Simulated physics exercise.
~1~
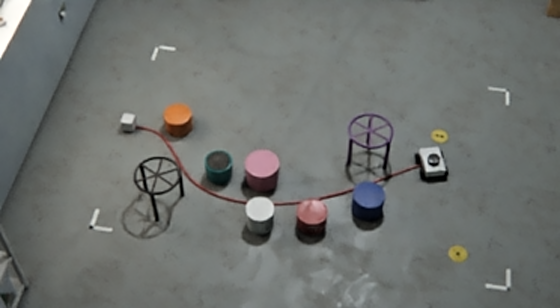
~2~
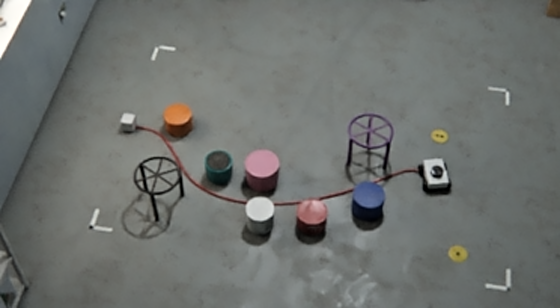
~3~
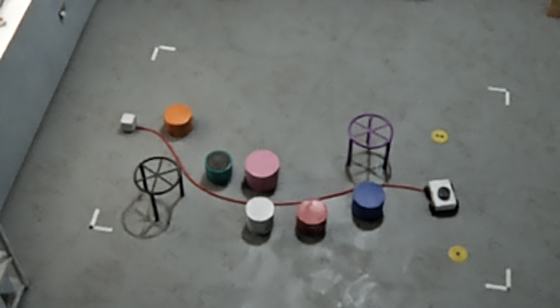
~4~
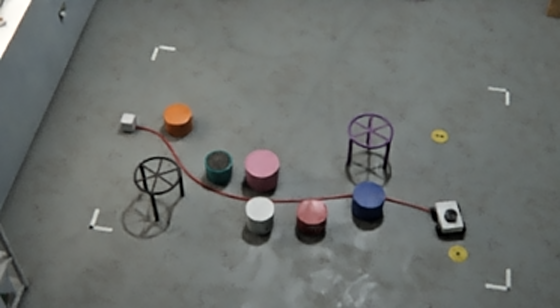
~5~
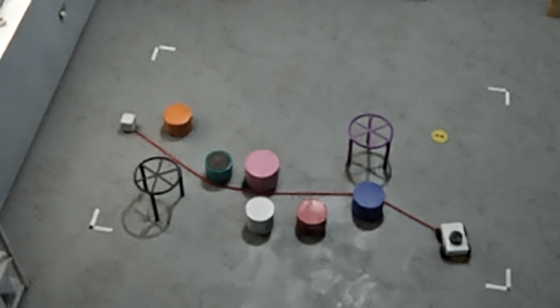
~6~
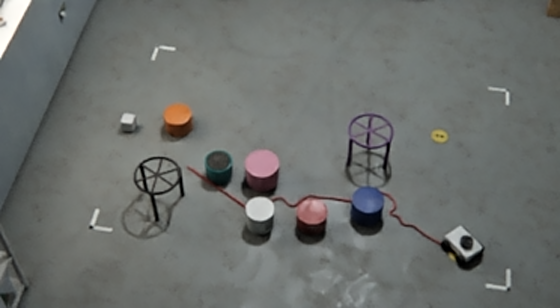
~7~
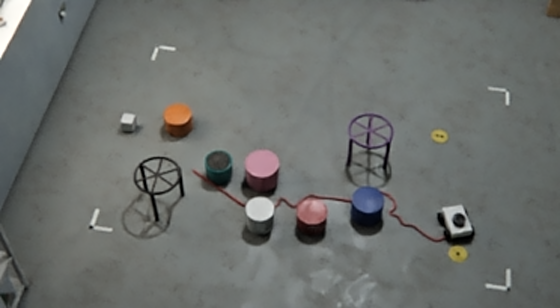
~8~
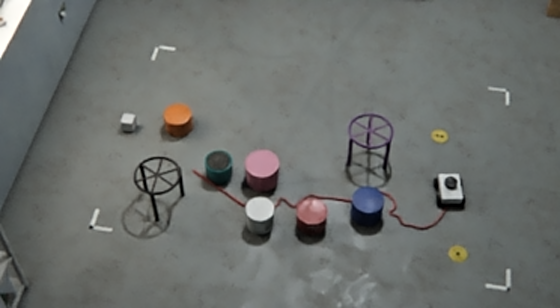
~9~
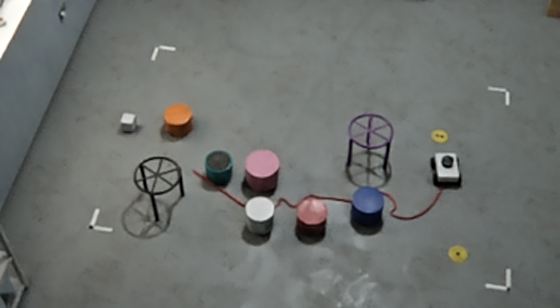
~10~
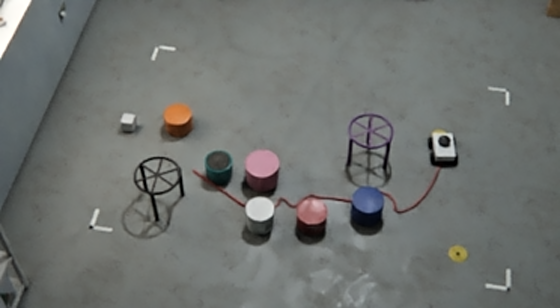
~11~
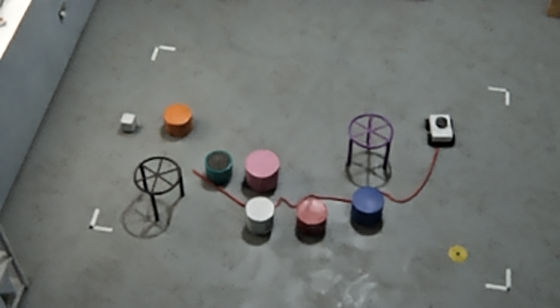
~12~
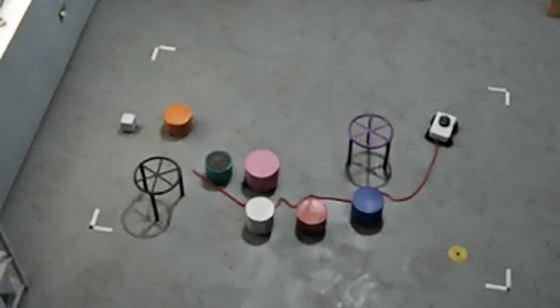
White cart rolling down the workshop floor, pulling its red lead taut and off the small box, then driving back up and stopping.
